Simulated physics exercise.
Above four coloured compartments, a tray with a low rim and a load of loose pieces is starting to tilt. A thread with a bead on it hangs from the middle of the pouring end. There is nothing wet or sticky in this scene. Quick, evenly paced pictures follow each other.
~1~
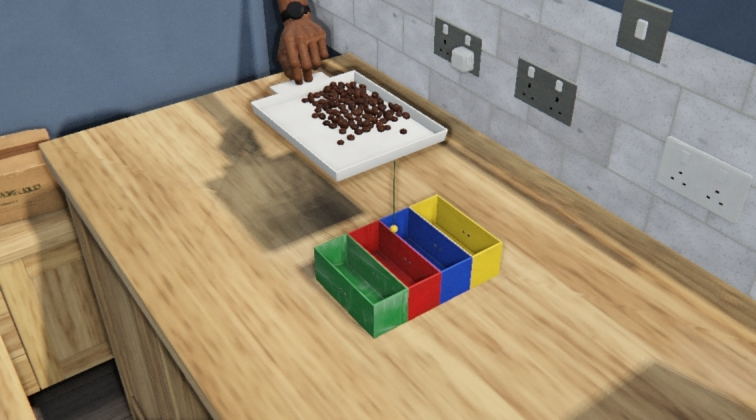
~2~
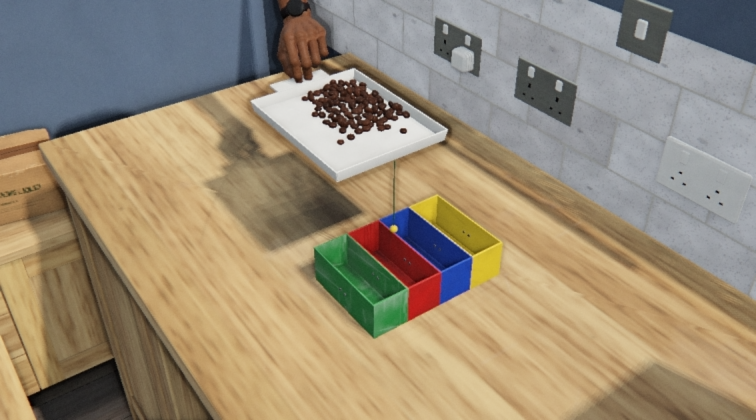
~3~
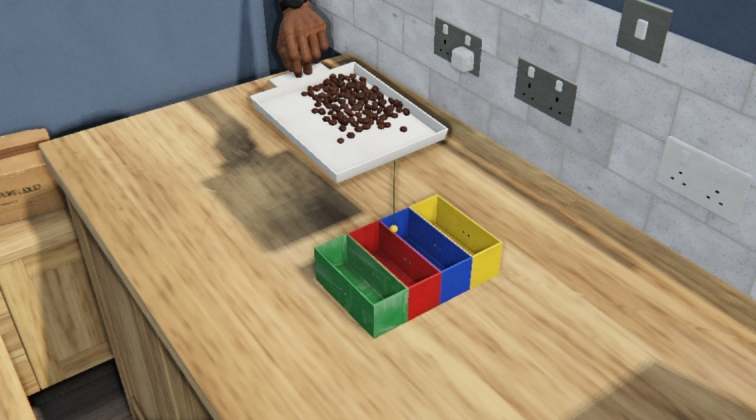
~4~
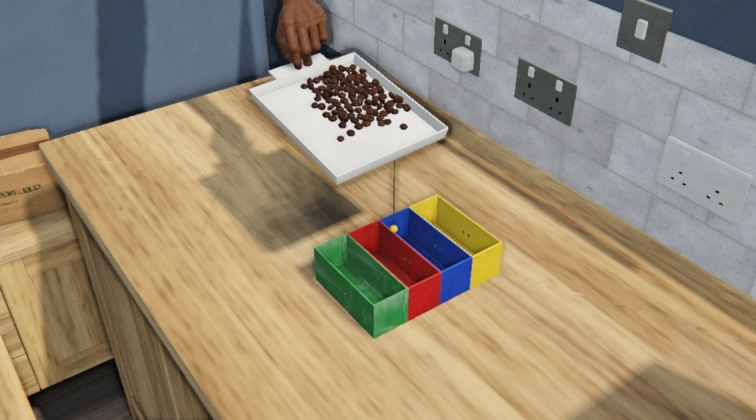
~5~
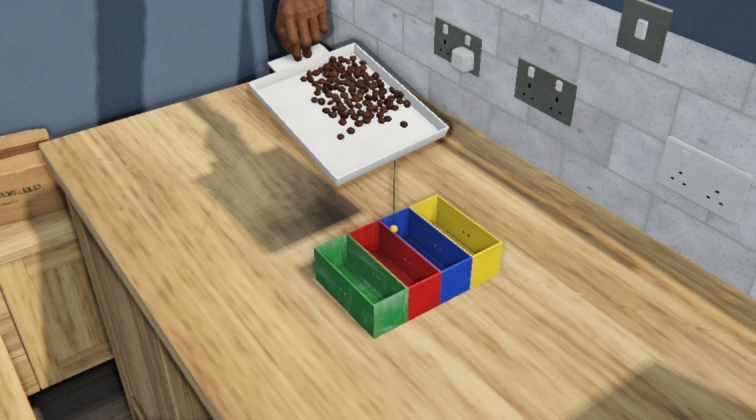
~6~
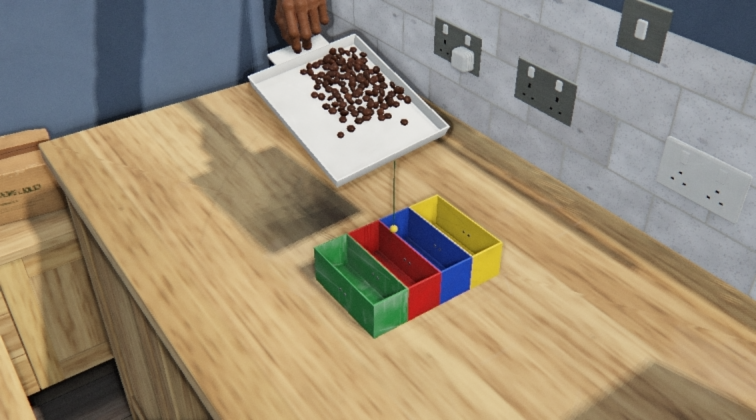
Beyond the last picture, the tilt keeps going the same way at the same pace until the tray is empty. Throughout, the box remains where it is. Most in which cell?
Green cell.
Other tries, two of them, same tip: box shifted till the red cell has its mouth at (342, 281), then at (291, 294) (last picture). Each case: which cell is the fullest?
Try 1 - that blue cell. Try 2 - the yellow one.
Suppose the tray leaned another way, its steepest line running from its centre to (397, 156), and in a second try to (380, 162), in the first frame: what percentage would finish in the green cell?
In order, 10 in a hundred and 30 in a hundred.
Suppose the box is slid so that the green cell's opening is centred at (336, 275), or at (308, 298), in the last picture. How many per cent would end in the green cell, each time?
The first try yields 40% and the second yields 0%.
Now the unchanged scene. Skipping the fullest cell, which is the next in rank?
The second spot goes to the red cell.
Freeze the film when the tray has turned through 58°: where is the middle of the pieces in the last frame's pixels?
The load is centred about (362, 164).
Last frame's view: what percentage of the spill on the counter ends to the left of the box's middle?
90 per cent, roughly.
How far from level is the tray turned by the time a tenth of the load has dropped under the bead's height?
Around 65°, give or take.
Just after the last frame, tray tipped steeply; the larger part on the tray; roughly a quarter falling or outside the box.
A moment on, tray tipped right over; roughly half on the tray; roughly a third in the green cell; about a tenth in the red cell; about a tenth falling or outside the box.
Further on, tray tipped past a quarter turn; roughly two thirds in the green cell; roughly a quarter in the red cell; just a few in the blue cell; just a few in the yellow cell; about a tenth falling or outside the box.
When it is over, tray tipped past a quarter turn; roughly two thirds in the green cell; roughly a quarter in the red cell; just a few in the blue cell; just a few in the yellow cell; about a tenth outside the box.
